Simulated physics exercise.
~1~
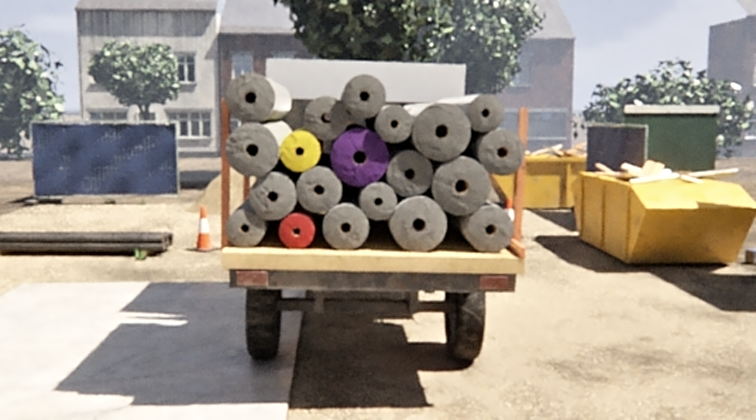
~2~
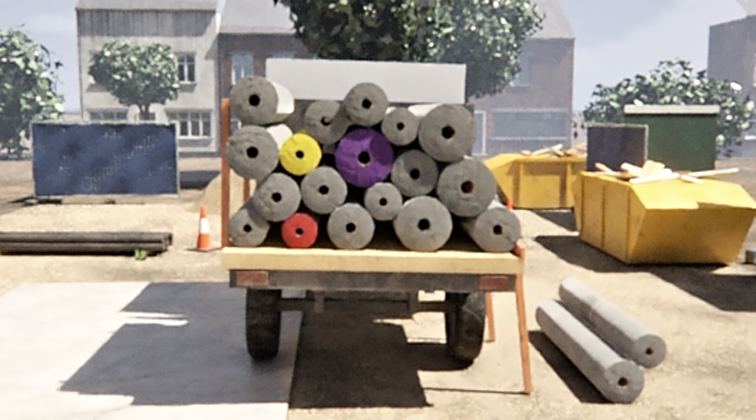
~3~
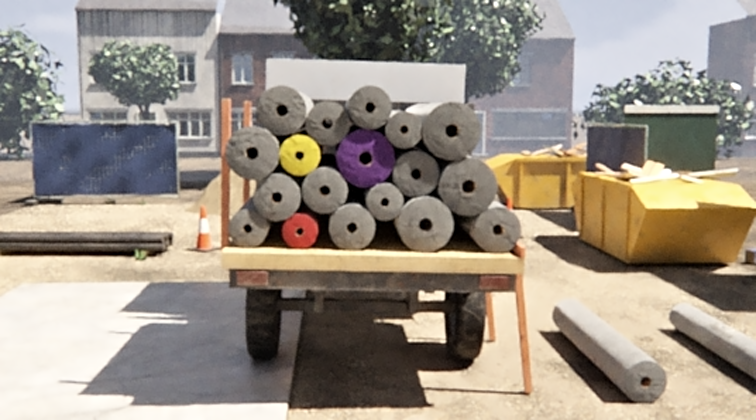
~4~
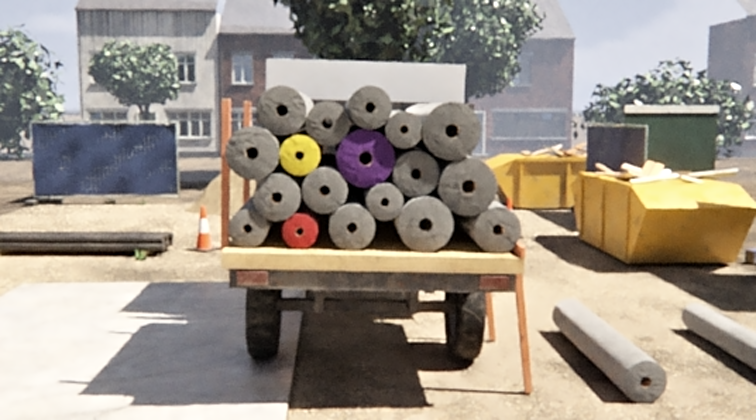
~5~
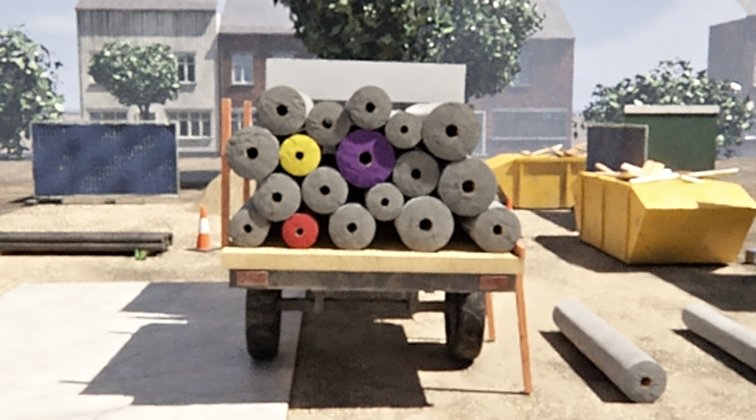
In a sunny yard, the right posts swing down and two grey rolls fall off a lorry.
